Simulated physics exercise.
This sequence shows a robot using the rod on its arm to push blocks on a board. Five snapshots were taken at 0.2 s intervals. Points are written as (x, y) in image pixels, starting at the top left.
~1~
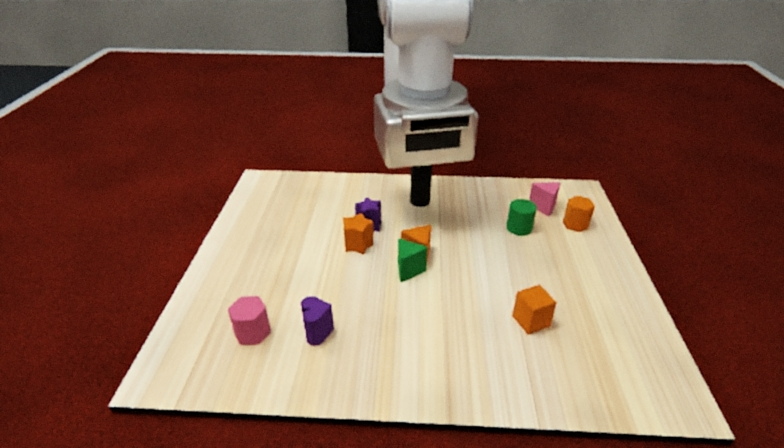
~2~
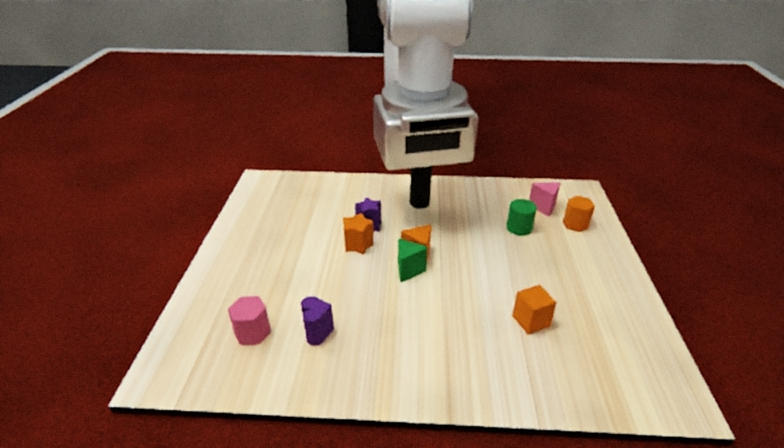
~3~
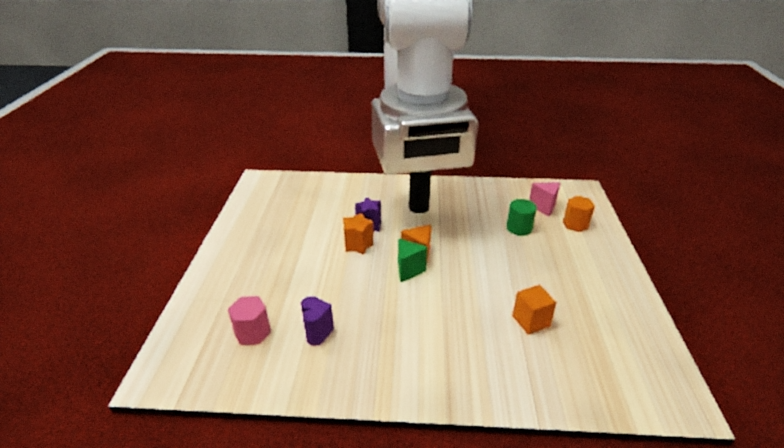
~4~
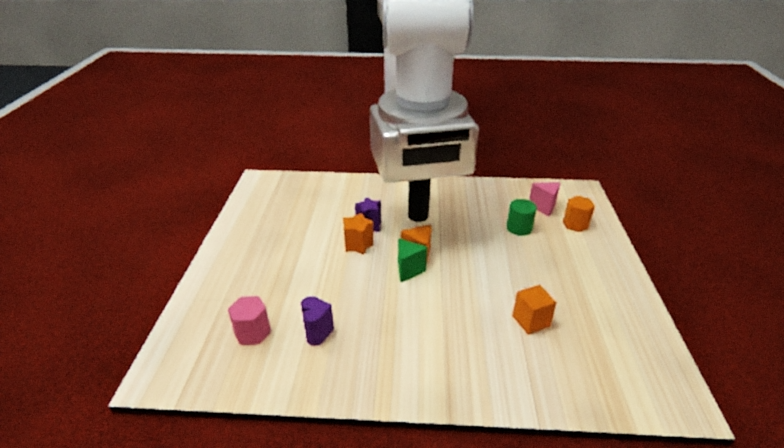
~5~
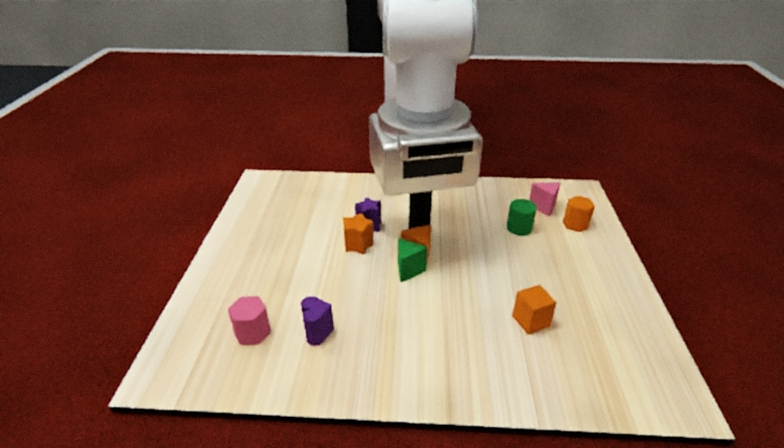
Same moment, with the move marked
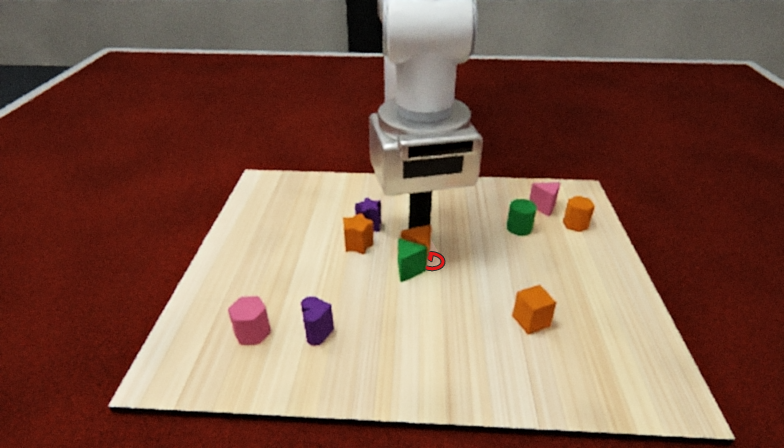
On a wooden board, a robot arm easing its black rod slightly forward to the orange triangular block, the coloured blocks staying still.
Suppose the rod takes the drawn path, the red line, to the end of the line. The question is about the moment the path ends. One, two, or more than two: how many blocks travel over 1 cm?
My count: 2.
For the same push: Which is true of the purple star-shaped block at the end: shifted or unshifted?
By the last moment, the purple star-shaped block will still be in its place.
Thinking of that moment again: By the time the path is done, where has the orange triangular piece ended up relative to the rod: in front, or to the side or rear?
It rides in front to the end.
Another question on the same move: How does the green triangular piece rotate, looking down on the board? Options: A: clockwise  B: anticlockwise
A
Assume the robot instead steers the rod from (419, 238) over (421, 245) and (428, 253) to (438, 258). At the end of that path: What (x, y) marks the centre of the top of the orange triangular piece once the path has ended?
At pixel (431, 248).
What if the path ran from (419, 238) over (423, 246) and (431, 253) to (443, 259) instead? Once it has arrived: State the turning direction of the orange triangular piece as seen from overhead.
From overhead, the rotation is clockwise.
Drawn move, straight from (419, 238) to (431, 261).
On the path given first. Halfway along, rod (425, 240); green triangular piece (409, 251), turned 25° clockwise; orange triangular piece (422, 240).
At the end, rod (432, 251); purple star-shaped block still; green triangular piece (405, 256), turned 55° clockwise; orange triangular piece (424, 251), turned 40° clockwise.
